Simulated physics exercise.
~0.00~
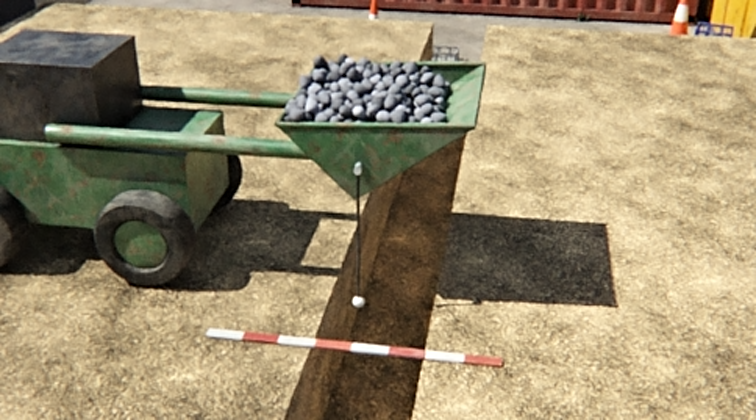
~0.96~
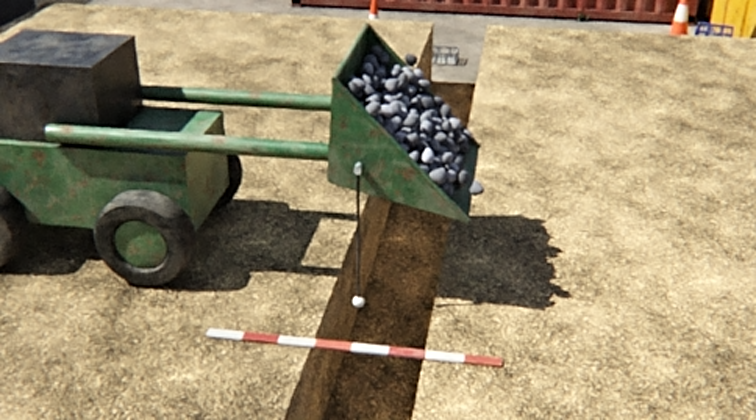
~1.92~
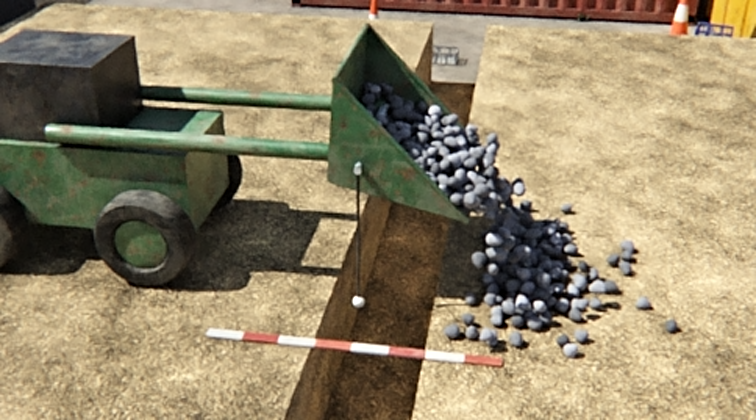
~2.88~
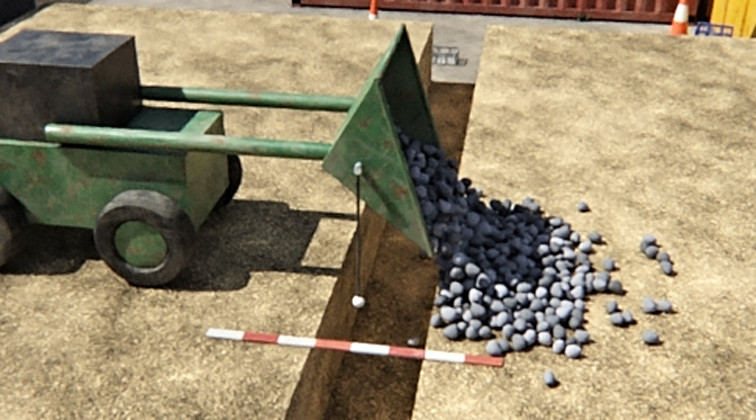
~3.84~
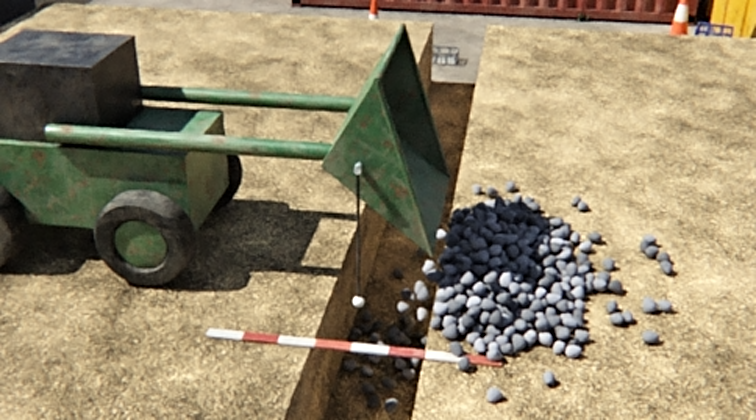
A green loader's bucket, heaped with rounded grey stones, hangs level over a narrow trench in sandy ground, with a small white ball suspended below and a red-and-white striped staff lying across the trench. The bucket tips forward to the right, and the stones begin sliding toward its lower lip. They pour out beyond the trench, piling up on the far side while a few scatter farther right. The bucket tilts more steeply and empties, then stays still. Some stones tumble into the trench, but most rest in a broad heap along its right edge.
